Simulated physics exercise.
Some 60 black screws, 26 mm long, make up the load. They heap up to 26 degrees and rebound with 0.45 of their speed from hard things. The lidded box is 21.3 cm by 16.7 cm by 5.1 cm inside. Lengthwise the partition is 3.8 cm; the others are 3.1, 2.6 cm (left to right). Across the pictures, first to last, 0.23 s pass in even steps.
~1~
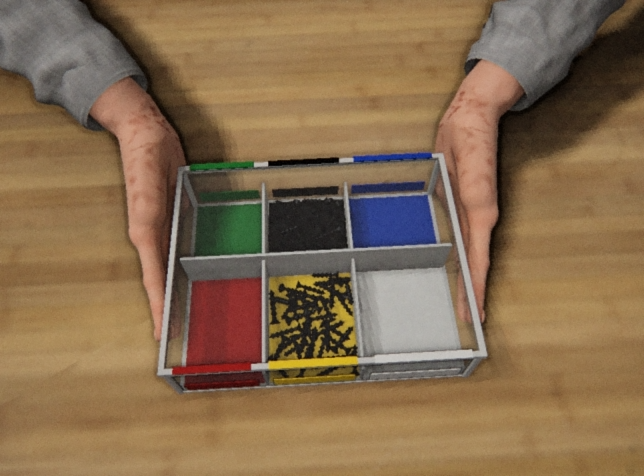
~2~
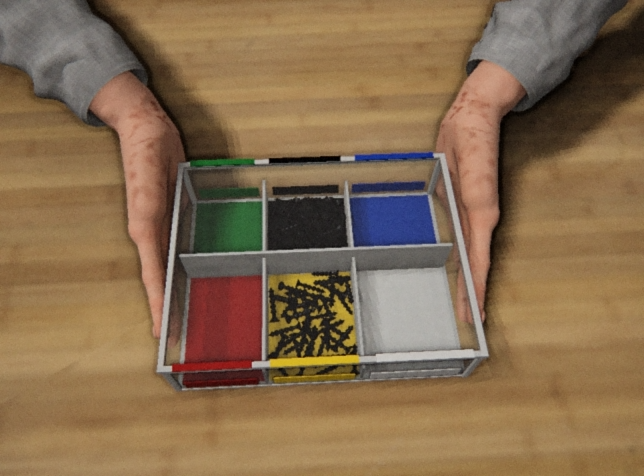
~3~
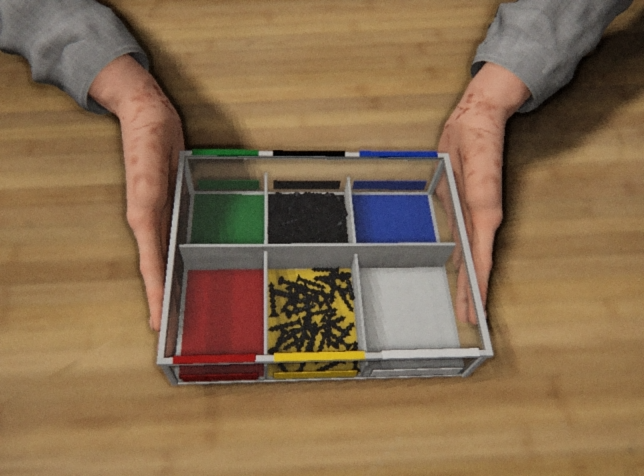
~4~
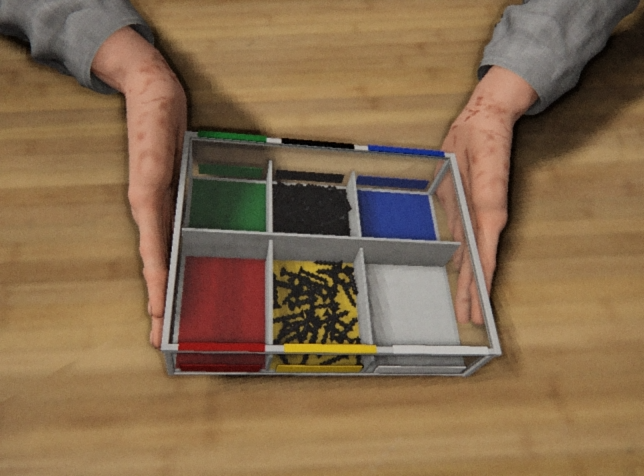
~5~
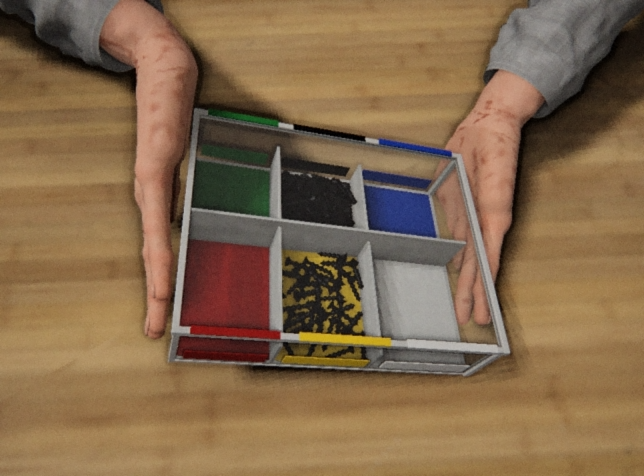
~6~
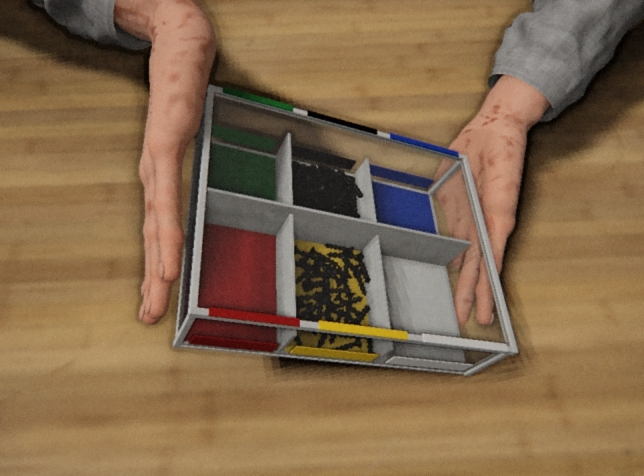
On a wooden table, two hands hold a clear lidded box with six coloured compartments, black screws lying in the yellow and black ones, and gradually tilt it, raising its left side while the screws stay in their compartments.
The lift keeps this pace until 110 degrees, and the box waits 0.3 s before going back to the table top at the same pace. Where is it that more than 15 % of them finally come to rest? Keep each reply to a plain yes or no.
Here goes: Red no; blue yes; green no; yellow no; white yes; black no.
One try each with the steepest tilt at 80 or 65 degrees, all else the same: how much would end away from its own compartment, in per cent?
Roughly 45 percent, then roughly 5 percent.
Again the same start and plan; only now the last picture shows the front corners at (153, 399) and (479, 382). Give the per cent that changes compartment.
In that case close to 20 per cent.
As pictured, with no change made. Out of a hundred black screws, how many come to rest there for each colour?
The red one ends with 0, blue 45, green 0, yellow 0, white 55 and black 0 per cent.
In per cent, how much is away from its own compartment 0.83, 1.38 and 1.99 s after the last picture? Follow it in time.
Sequence: 100 / 100 / 100.
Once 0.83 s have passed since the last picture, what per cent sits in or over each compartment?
Red 0 %, blue 45 %, green 0 %, yellow 0 %, white 55 %, black 0 %.
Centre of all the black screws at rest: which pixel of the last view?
Close to pixel (426, 278).
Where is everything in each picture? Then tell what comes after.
The first frame shows box tilt 0 degrees, front corners at (165, 370) and (479, 352); yellow 55 %, black 45 %.
The second frame shows box tilt 1 degrees, front corners at (164, 367) and (480, 352).
The third frame shows box tilt 5 degrees, front corners at (164, 359) and (485, 351), lowest corner right back.
The fourth frame shows box tilt 11 degrees, front corners at (169, 345) and (493, 350), lowest corner right back.
The fifth frame shows box tilt 18 degrees, front corners at (179, 328) and (502, 348), lowest corner right back.
The sixth frame shows box tilt 24 degrees, front corners at (197, 309) and (510, 348), lowest corner right back; yellow 55 %, black 45 %.
Then, 0.83 s after the last picture, tilt 110 degrees; blue 45 %, white 55 %.
Then, 1.38 s after the last picture, tilt 58 degrees; blue 45 %, white 55 %.
Then, 1.99 s after the last picture, tilt 0 degrees; blue 45 %, white 55 %.
In the end, red 0 %, blue 45 %, green 0 %, yellow 0 %, white 55 %, black 0 %.
